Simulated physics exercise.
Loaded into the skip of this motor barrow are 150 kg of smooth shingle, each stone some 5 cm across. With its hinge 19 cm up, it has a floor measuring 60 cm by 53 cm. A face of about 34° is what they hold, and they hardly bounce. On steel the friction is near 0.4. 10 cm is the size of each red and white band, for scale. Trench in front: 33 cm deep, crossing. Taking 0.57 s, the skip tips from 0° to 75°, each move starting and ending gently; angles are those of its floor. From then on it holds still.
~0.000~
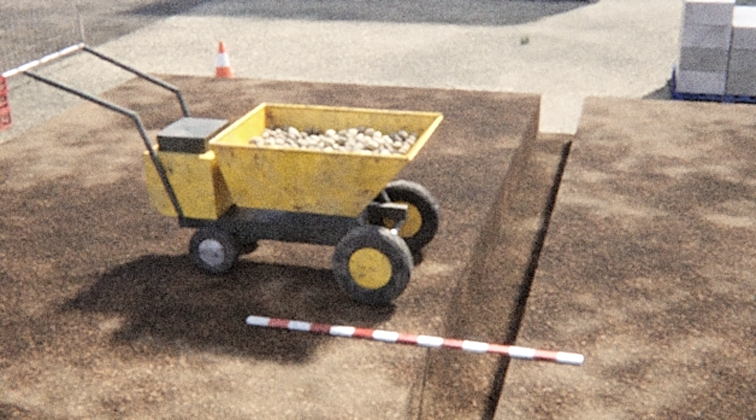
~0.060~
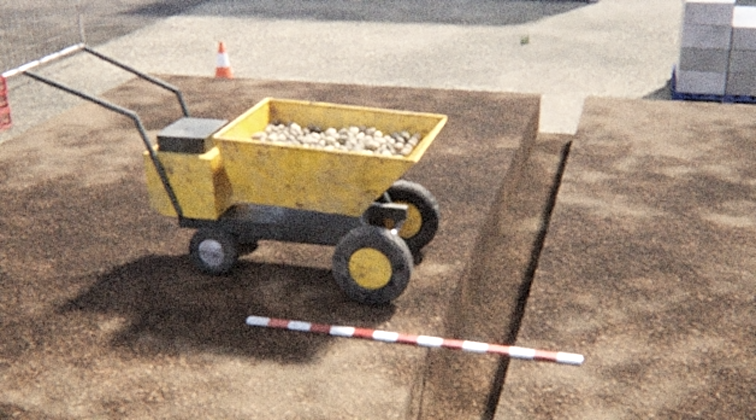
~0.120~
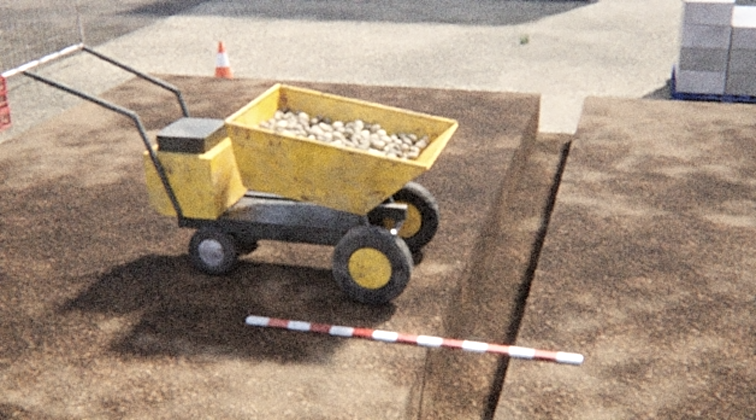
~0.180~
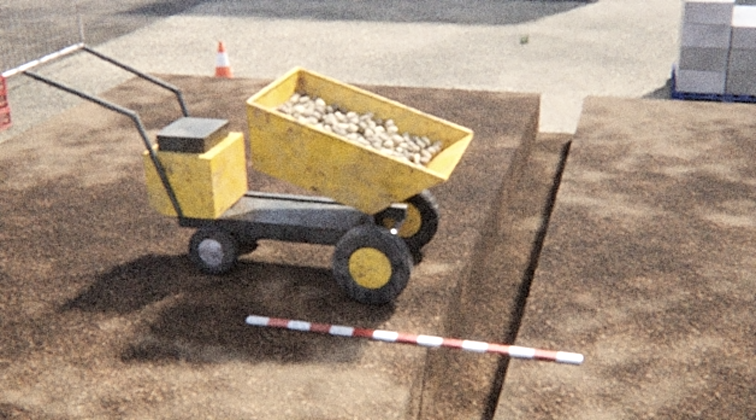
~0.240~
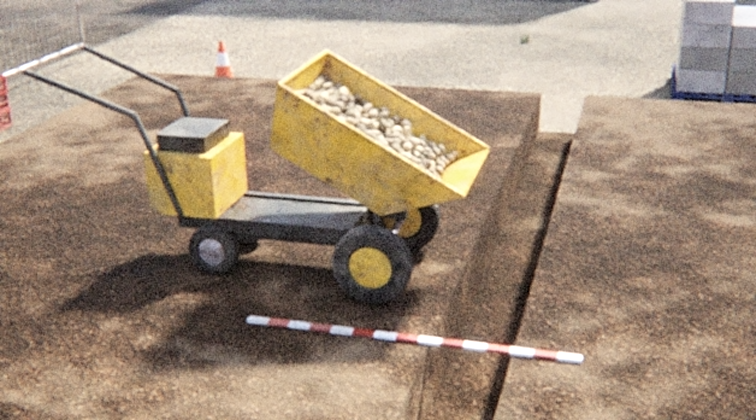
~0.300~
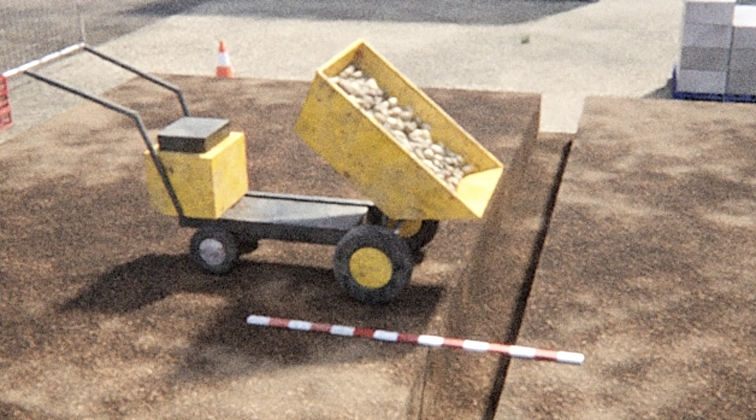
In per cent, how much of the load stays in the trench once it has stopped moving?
I would say about 17 per cent.
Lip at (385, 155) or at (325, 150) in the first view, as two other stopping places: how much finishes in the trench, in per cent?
The first gives about 40 percent and the second about 85 percent.
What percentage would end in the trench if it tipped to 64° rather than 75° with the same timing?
Some 25 in a hundred, I'd say.
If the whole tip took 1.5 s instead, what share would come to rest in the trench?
Estimate: About 30 %.
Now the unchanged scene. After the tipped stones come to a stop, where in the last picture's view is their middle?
Their centre sits close to (610, 294).
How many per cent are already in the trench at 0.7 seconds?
5 per cent or so by then.
After 0.4 s the floor is at 64°; 100 % in the skip; the foremost stones are at (487, 218).
After 0.7 s the floor is at 75°; 68 % in the skip, 4 % in the trench, 28 % past the trench; the foremost stones are at (580, 291).
After 1.0 s the floor is at 75°; 2 % in the skip, 15 % in the trench, 84 % past the trench; the foremost stones are past the picture's edge.
After 3.0 s the floor is at 75°; 0 % in the skip, 17 % in the trench, 83 % past the trench; the foremost stones are past the picture's edge.
